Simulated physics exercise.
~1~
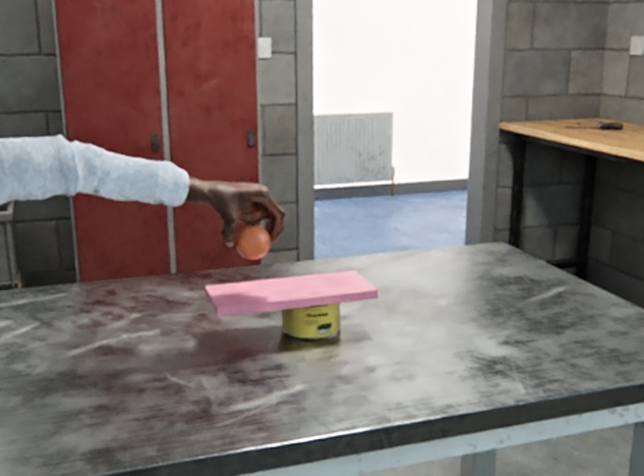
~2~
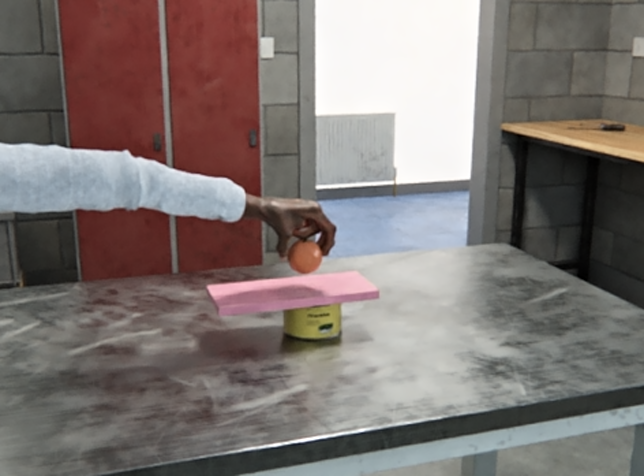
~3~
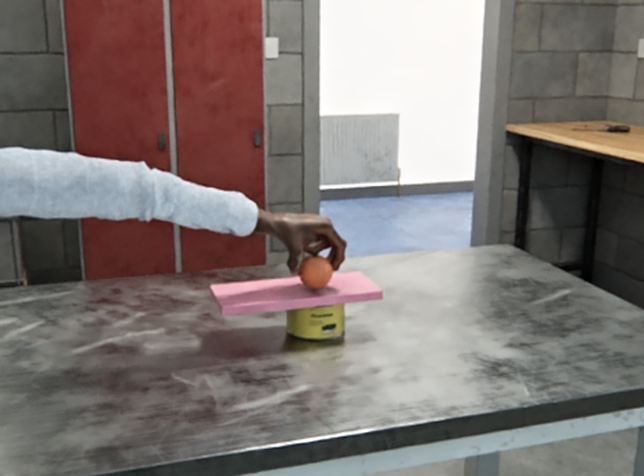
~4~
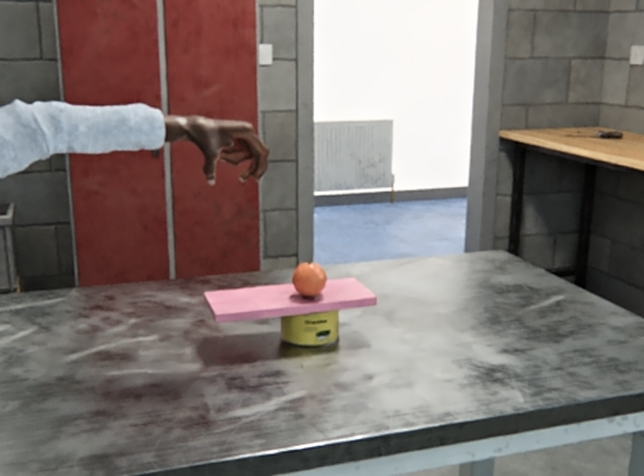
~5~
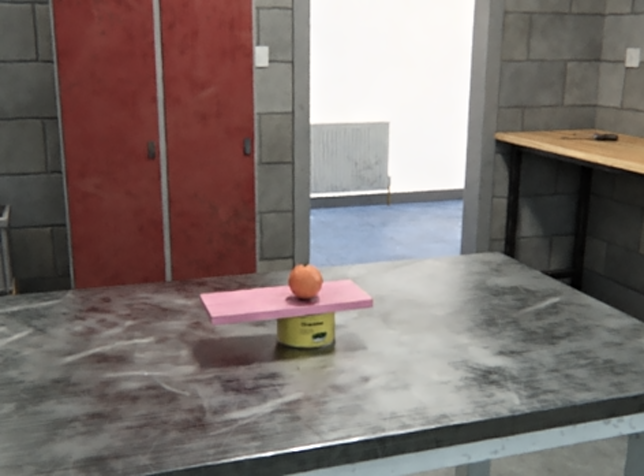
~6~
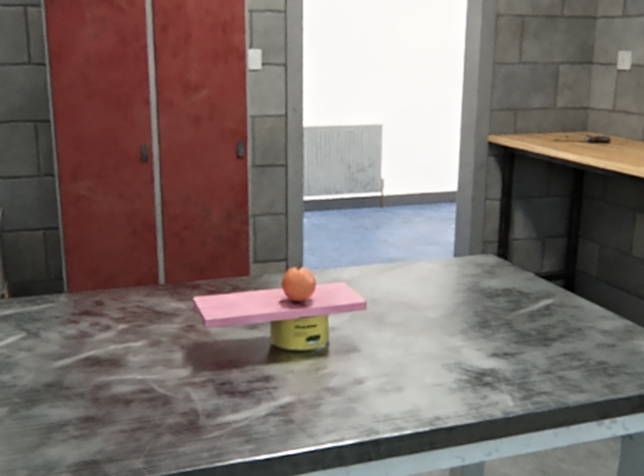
A hand sets an orange tomato on a pink board atop a yellow tub, and everything balances.
